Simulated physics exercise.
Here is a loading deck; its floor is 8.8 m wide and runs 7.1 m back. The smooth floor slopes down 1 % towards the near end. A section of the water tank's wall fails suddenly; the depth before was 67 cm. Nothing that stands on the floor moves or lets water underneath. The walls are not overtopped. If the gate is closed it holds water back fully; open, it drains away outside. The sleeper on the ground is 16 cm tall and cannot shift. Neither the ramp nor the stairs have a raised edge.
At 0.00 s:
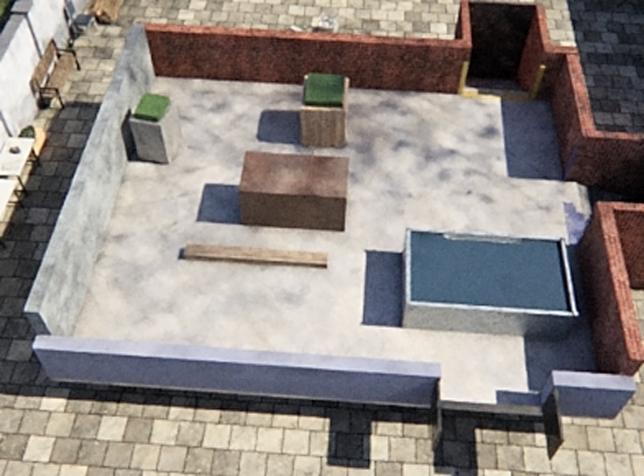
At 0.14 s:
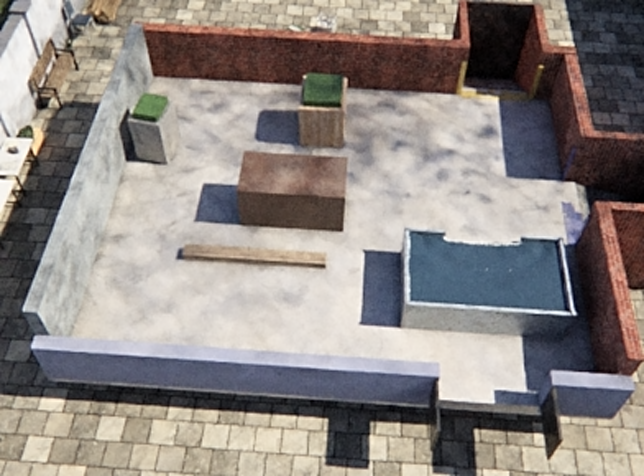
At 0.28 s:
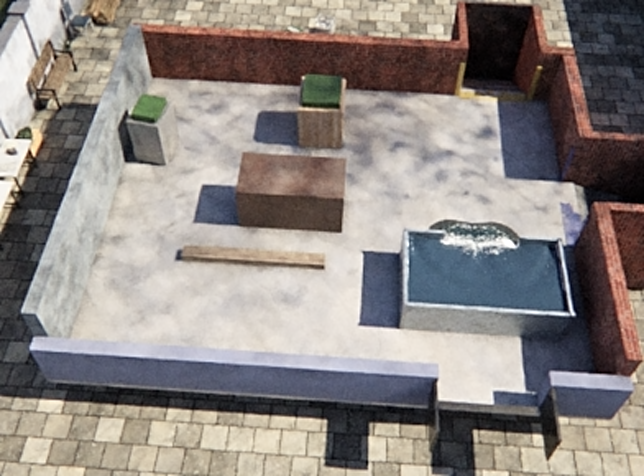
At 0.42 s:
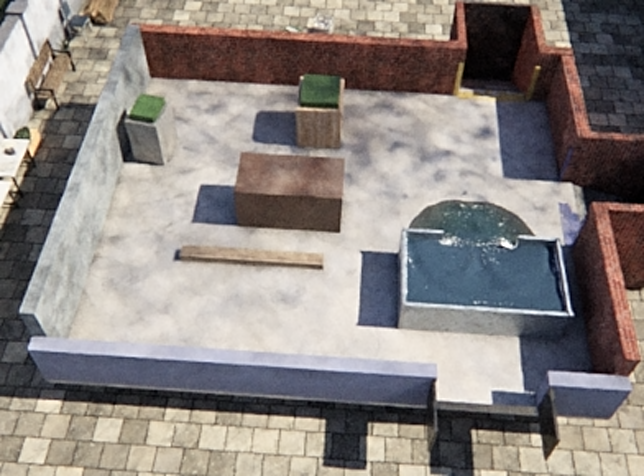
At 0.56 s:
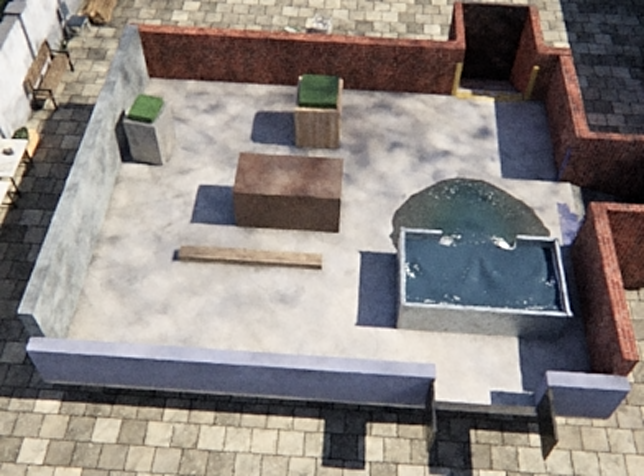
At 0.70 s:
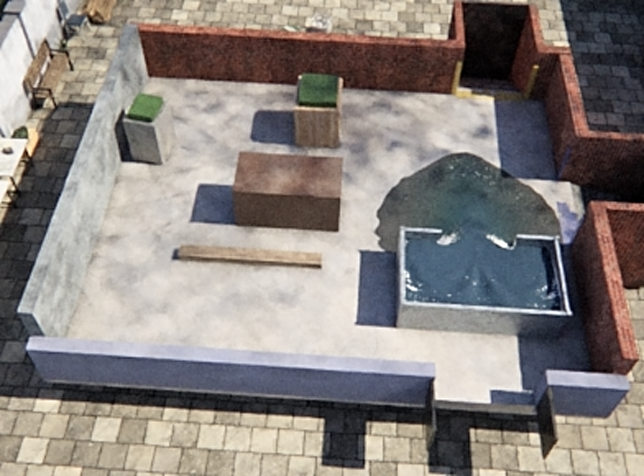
Water spills through a gap in the far wall of a pale, dark-blue-filled tank on the right of a walled loading deck, seen from high above. Red brick walls line the back and right, grey and bluish ones the left and front, around green-topped blocks, a brown box and a wooden beam. The dark sheet fans out across the pale floor towards the back, widening leftward, while the tank's surface ripples and lowers slightly.
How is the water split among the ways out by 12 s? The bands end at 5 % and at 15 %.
The gateway takes under 5 %; the stair shaft (marked yellow) takes over 15 %; the basement ramp (marked blue) takes between 5 and 15 %.
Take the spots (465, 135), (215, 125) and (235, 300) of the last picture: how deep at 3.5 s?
Roughly 4, 0 and 0 cm, in turn.
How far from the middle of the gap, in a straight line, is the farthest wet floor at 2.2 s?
About 5.2 m.
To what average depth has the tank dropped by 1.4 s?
Some 42 cm.
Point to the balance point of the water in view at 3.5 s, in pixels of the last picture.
Near (444, 199).
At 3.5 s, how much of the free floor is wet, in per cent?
About 40 per cent.
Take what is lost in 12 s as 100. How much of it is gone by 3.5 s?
About 40 per cent.
After 1.4 s water covers 25 % of the floor and is deepest (36 cm) near (466, 254); gone so far, the gateway 0 %, the stair shaft (marked yellow) 0 %, the basement ramp (marked blue) 0 %.
After 2.2 s water covers 35 % of the floor and is deepest (36 cm) near (530, 101); gone so far, the gateway 0 %, the stair shaft (marked yellow) 4 %, the basement ramp (marked blue) 1 %.
After 3.5 s water covers 40 % of the floor and is deepest (19 cm) near (466, 254); gone so far, the gateway 0 %, the stair shaft (marked yellow) 12 %, the basement ramp (marked blue) 3 %.
After 7.0 s water covers 50 % of the floor and is deepest (10 cm) near (459, 149); gone so far, the gateway 0 %, the stair shaft (marked yellow) 24 %, the basement ramp (marked blue) 5 %.
After 12.0 s water covers 75 % of the floor and is deepest (6 cm) near (60, 360); gone so far, the gateway 0 %, the stair shaft (marked yellow) 29 %, the basement ramp (marked blue) 8 %.
